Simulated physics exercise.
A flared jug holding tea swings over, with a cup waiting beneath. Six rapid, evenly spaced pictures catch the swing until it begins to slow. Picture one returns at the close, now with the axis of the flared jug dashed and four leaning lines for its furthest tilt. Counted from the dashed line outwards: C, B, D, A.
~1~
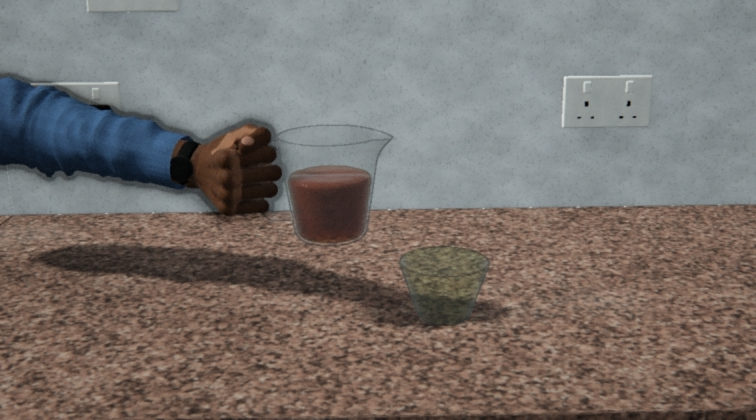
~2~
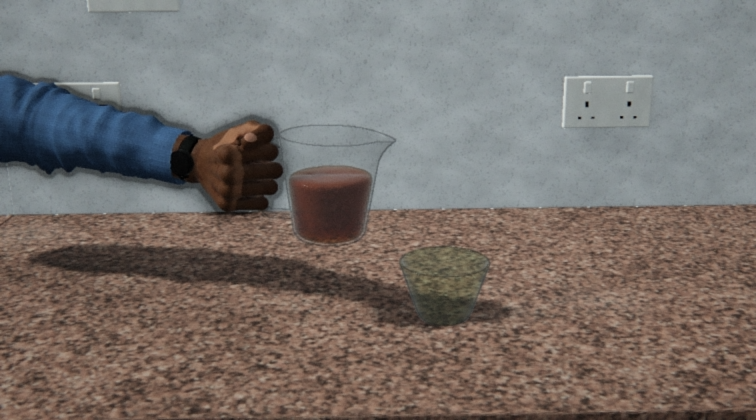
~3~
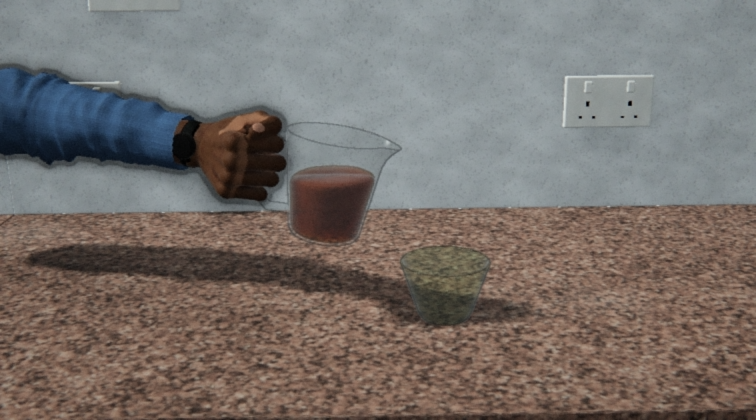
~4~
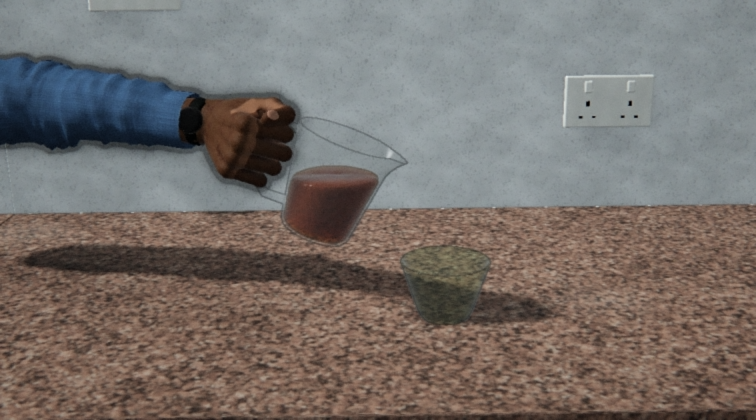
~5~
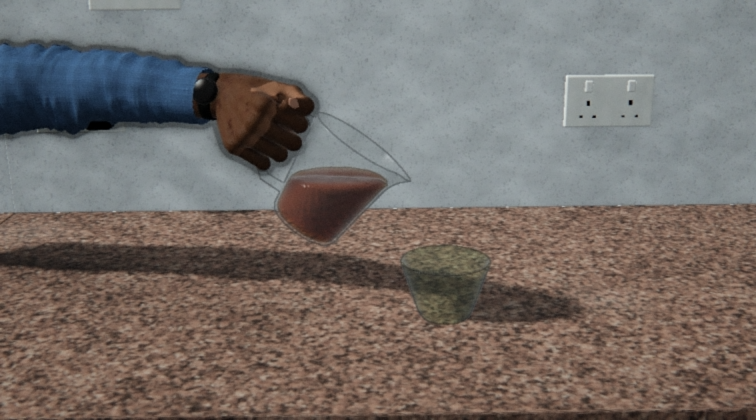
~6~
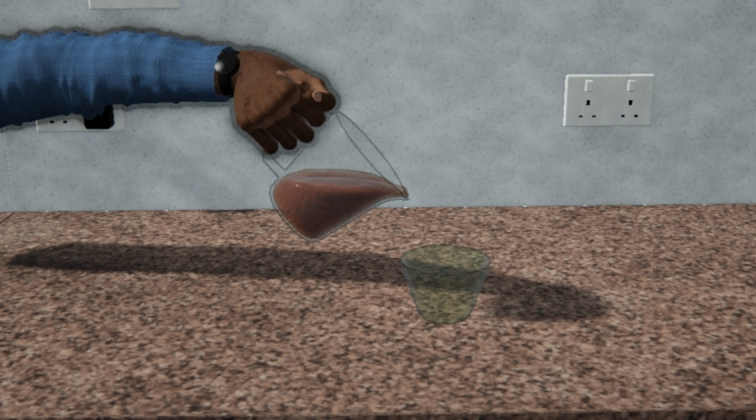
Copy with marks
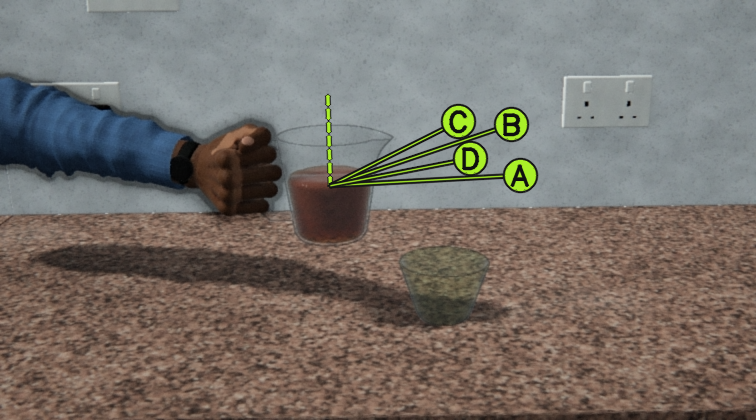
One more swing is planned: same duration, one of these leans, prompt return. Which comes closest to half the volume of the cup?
C beats the others.
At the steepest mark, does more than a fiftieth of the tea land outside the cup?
Yes, it does.
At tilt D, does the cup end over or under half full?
Over half.
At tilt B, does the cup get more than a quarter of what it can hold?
Yes, clearly.
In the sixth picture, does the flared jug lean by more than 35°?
Yes, it does.
On the marked copy, A at (503, 176); B at (495, 129); C at (443, 129); D at (453, 161).
For tilt A, the cup ends with about 76 % of what it can hold; 33 % of the tea is spilt.
For tilt B, the cup ends with about 72 % of what it can hold; 8 % of the tea is spilt.
For tilt C, the cup ends with about 53 % of what it can hold; 4 % of the tea is spilt.
For tilt D, the cup ends with about 78 % of what it can hold; 19 % of the tea is spilt.
